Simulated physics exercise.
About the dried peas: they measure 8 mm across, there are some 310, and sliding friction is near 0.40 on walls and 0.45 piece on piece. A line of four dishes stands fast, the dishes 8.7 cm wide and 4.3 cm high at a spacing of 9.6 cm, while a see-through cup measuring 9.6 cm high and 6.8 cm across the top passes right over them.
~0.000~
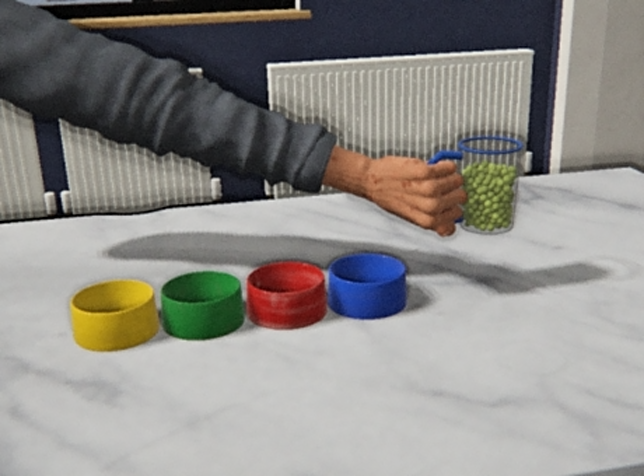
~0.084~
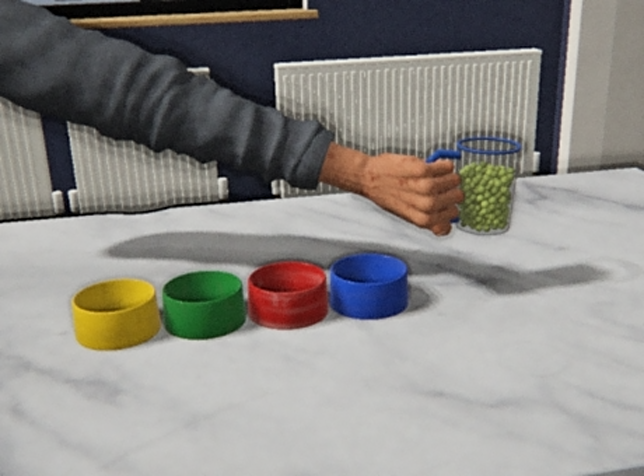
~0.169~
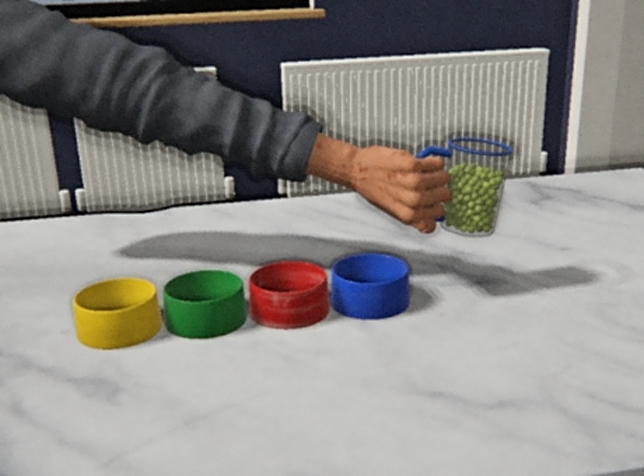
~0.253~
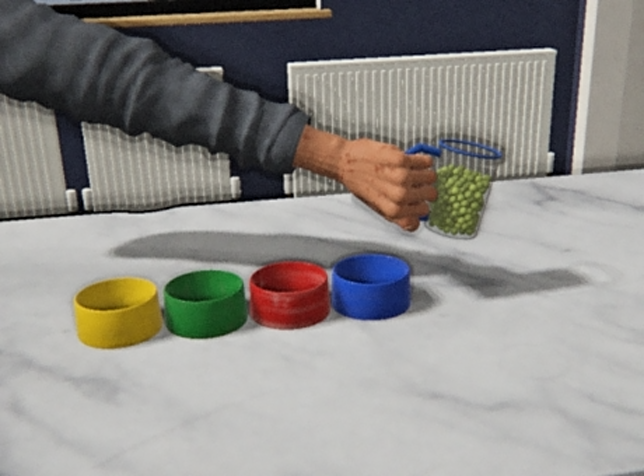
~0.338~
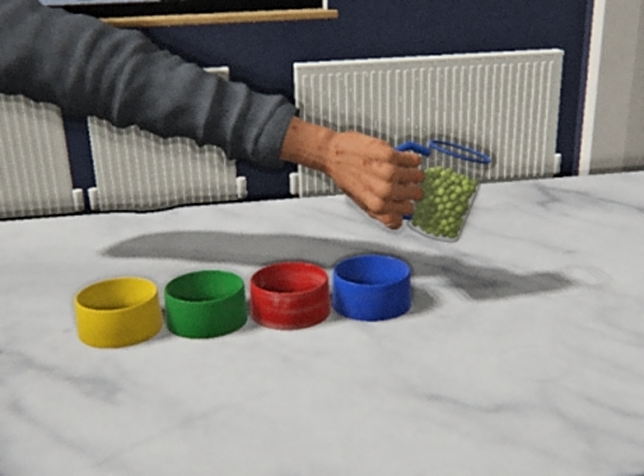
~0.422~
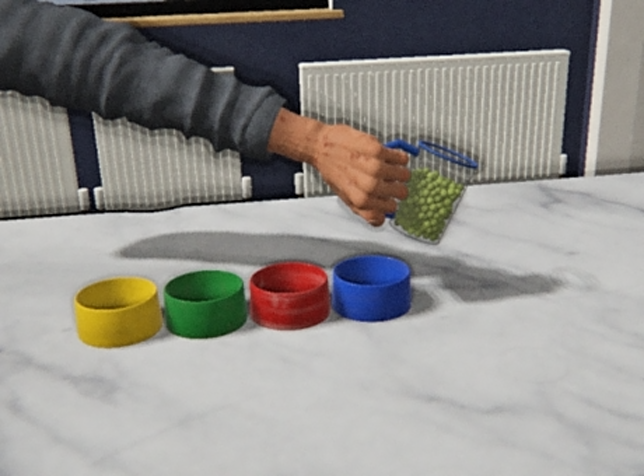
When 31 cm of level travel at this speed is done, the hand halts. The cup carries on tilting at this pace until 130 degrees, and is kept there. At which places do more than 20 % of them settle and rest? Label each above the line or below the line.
Red: Above the line; blue: Below the line; green: Below the line; yellow: Below the line; counter: Below the line.
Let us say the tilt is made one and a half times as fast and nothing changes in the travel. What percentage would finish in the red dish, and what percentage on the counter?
The red dish would get 80 and the counter 10.
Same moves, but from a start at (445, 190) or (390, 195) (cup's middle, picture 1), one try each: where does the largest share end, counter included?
Most lands at green the first time and at green the second time.
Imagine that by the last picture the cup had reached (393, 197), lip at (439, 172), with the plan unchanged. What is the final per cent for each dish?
The red dish keeps 100, the blue dish 0, the green dish 0 and the yellow dish 0.
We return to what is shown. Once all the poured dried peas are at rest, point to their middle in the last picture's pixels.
Roughly pixel (287, 293).
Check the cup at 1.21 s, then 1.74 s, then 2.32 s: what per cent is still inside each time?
Approx. 100 / 90 / 0 percent.
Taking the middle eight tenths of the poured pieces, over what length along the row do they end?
Spread: Around 5 cm.
After 1.21 s, tilt 73 degrees; cup holds 100 %.
After 1.74 s, tilt 106 degrees; cup holds 90 %, red 10 %.
Then, at 2.32 s, tilt 130 degrees; cup holds 0 %, red 100 %.
In the end, at 2.7 s, red 100 %, blue 0 %, green 0 %, yellow 0 %, counter 0 %.
